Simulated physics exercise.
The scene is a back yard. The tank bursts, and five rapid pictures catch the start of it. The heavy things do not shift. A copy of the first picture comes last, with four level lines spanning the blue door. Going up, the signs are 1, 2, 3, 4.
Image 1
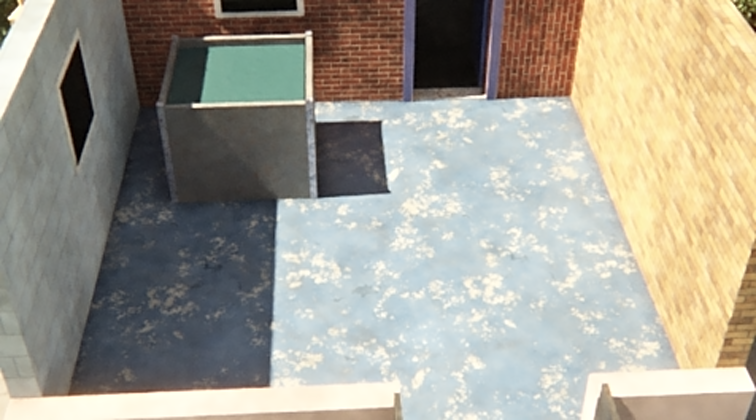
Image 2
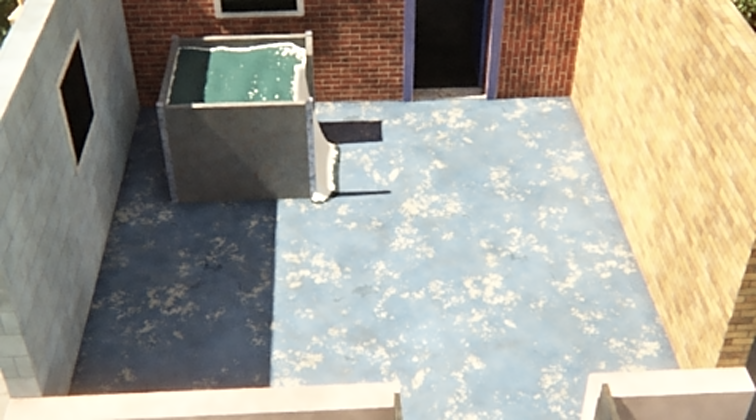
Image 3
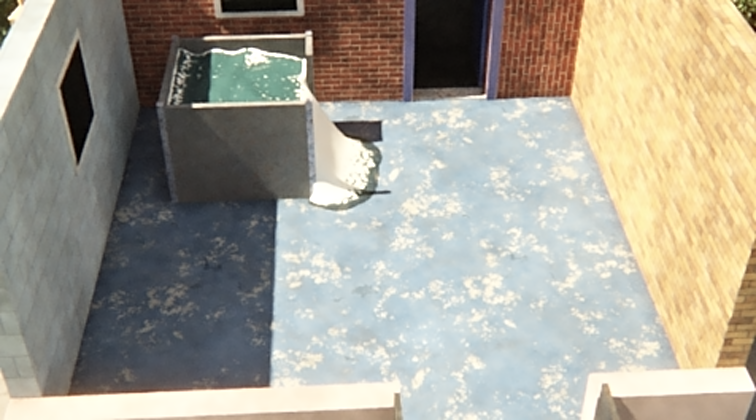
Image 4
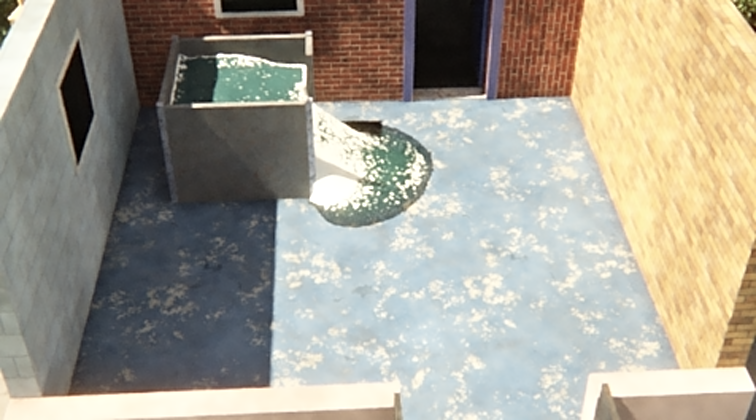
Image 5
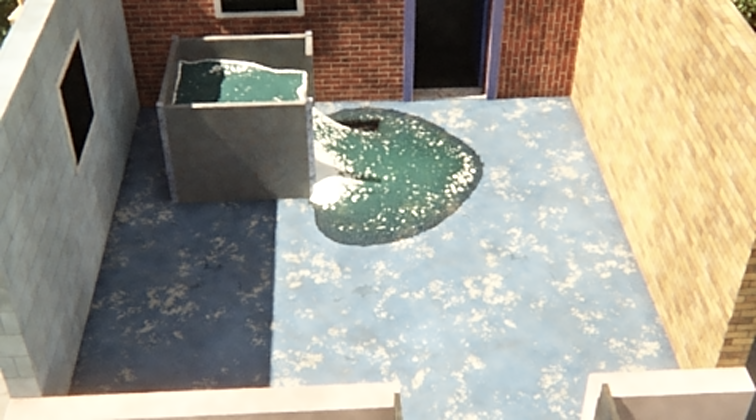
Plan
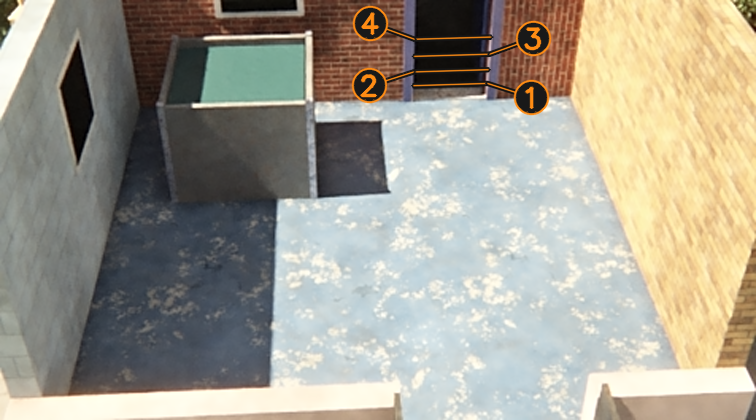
We see a walled back yard with a tank of green water against a brick wall; water pours from the tank's right side, splashes onto the blue patchy ground, and spreads outward in a widening, foam-flecked pool.
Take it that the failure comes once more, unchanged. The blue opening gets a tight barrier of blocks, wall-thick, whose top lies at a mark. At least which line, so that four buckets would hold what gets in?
Take 1.
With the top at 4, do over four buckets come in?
No.
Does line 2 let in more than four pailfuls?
No, not at all.
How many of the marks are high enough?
All four.
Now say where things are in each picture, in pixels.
Water in the tank at rest, its middle at (240, 76); foot of the blue doorway at (449, 100); open gate at (496, 374).
Water covers 1 % of the ground and shows as far out as (323, 195).
Water covers 3 % of the ground and shows as far out as (370, 147).
Water covers 8 % of the ground and shows as far out as (424, 158).
Water covers 14 % of the ground and shows as far out as (476, 173).
On the marked copy, 1 at (450, 84); 2 at (451, 70); 3 at (451, 55); 4 at (452, 38); from the bottom up 1, 2, 3, 4.
With 1, a splash gets over, under a bucket.
With 2, nothing gets over.
With 3, nothing gets over.
With 4, nothing gets over.
